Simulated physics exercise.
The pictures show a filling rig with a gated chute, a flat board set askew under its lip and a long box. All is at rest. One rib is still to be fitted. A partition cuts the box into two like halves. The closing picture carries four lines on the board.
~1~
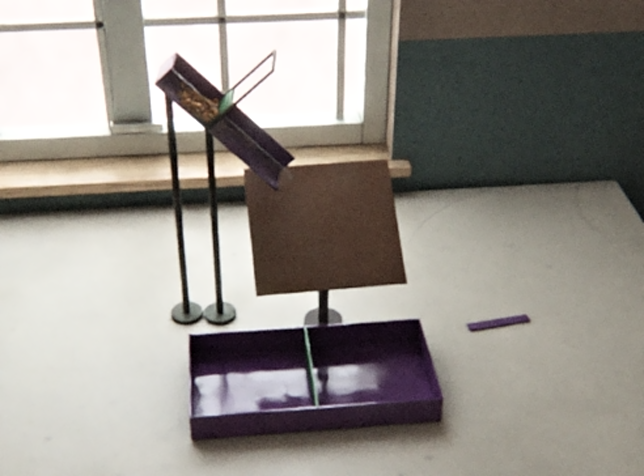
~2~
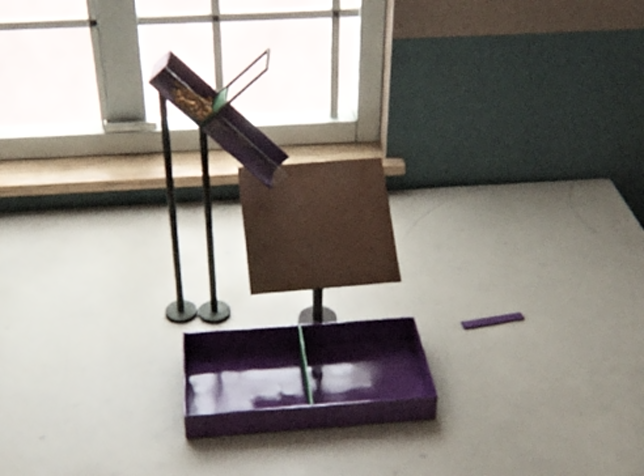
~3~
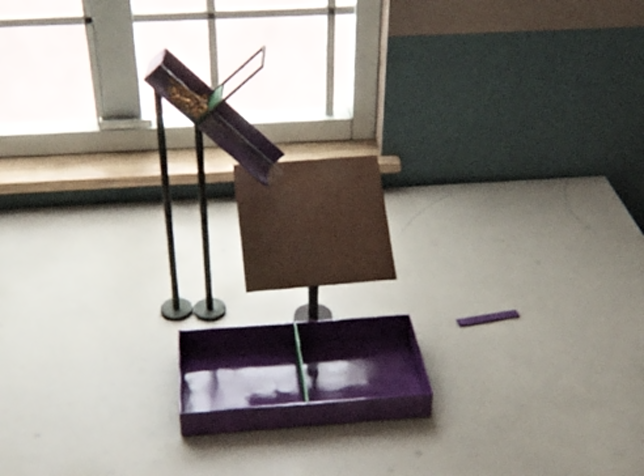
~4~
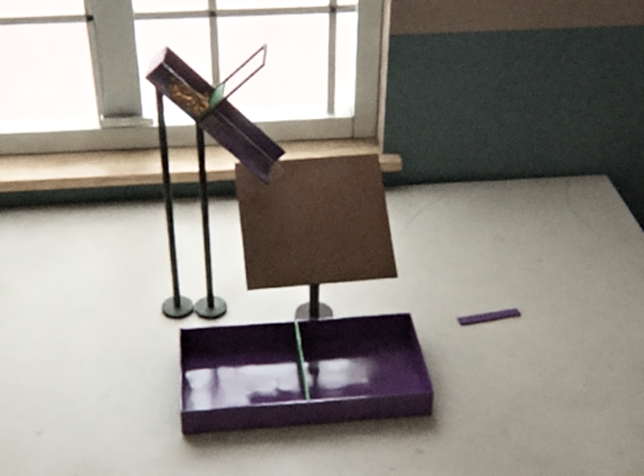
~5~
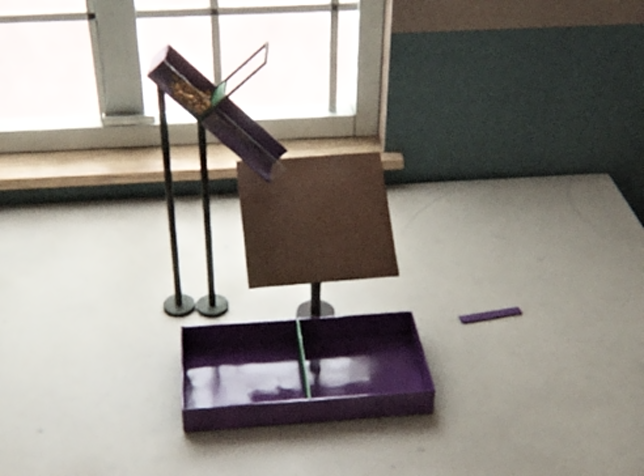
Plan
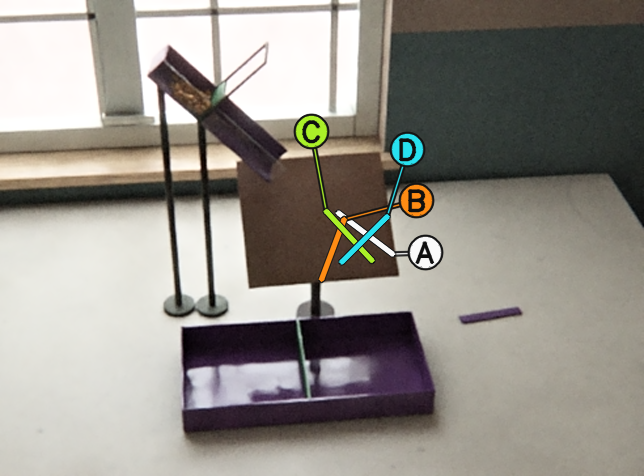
A long purple box with a green divider sat on a pale table below a tilted brown board and a sloping purple chute holding chickpeas; nothing moved except the view, which shifted slightly.
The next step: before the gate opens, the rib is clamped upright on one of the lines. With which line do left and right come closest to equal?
Go for B.
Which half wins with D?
The right half.
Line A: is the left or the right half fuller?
More lands on the right.
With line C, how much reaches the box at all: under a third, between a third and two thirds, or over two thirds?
It is over two thirds.
On the marked copy, line A from (338, 213) to (392, 254); line B from (344, 219) to (321, 279); line C from (326, 211) to (371, 260); line D from (387, 216) to (341, 262).
If A is chosen, of what is caught, none in the left half, all in the right.
If B is chosen, of what is caught, about half in the left half, about half in the right.
If C is chosen, of what is caught, none in the left half, all in the right.
If D is chosen, of what is caught, none in the left half, all in the right.
